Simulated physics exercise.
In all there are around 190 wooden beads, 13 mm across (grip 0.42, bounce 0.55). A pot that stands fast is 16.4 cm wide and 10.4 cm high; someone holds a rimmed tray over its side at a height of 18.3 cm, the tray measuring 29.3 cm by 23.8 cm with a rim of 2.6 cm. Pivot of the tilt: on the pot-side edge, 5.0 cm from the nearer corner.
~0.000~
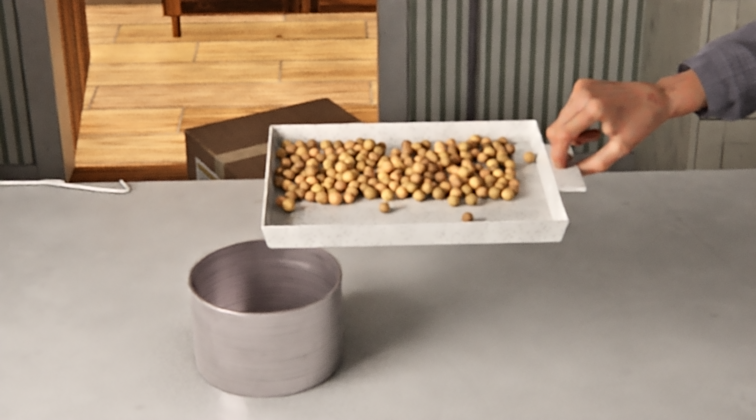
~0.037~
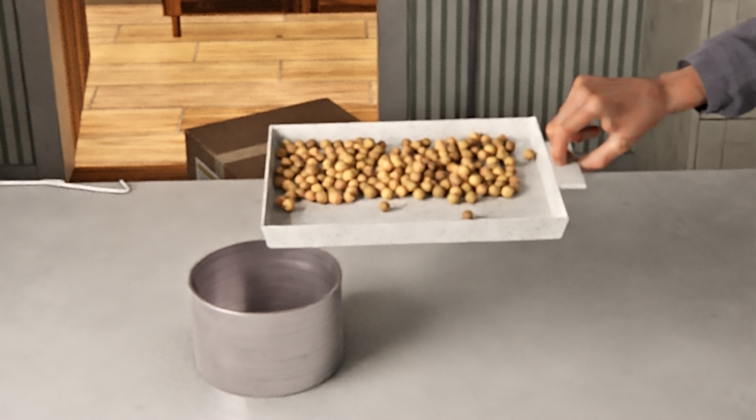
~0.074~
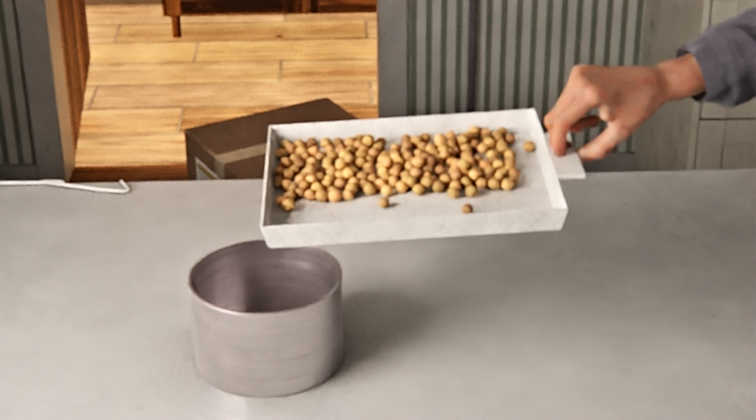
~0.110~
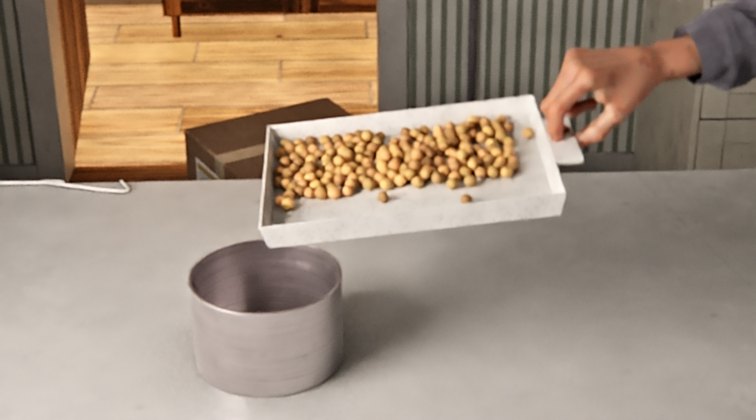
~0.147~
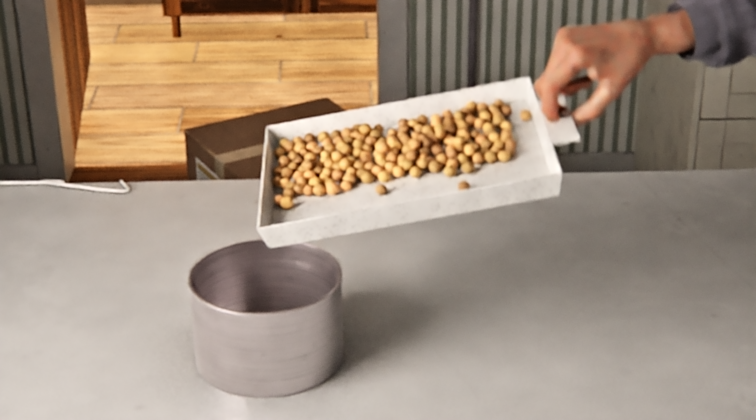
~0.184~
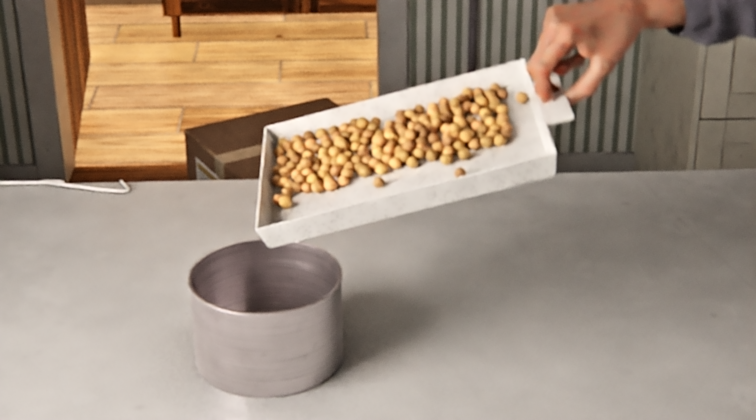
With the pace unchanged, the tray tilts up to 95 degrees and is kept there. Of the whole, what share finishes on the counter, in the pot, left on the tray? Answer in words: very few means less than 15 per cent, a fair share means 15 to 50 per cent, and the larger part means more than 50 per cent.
Counter: The larger part. Pot: A fair share. Left on the tray: Very few.
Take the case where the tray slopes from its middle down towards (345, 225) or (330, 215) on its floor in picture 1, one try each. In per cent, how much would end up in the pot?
About 5 and 20 per cent.
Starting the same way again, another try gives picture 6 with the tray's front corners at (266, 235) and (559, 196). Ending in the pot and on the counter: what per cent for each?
That works out as pot 5 and counter 95.
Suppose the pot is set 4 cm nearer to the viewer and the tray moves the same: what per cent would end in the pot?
My estimate: Some 35 per cent.
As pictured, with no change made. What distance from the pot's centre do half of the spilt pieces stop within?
Some 24 centimetres.
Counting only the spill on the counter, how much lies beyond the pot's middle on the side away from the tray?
Some 100 per cent.
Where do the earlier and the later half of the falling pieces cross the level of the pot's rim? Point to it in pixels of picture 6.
First near (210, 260), then at (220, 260).
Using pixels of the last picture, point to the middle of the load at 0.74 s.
Estimated load position: Around (266, 171).
After 0.52 s, tilt 55 degrees; the tray holds 100 %, the pot 0 %.
After 0.74 s, tilt 81 degrees; the tray holds 90 %, the pot 0 %.
After 1.07 s, tilt 95 degrees; the tray holds 5 %, the pot 35 %.
At rest (2.2 s), counter 60 %, pot 40 %, tray 0 %.
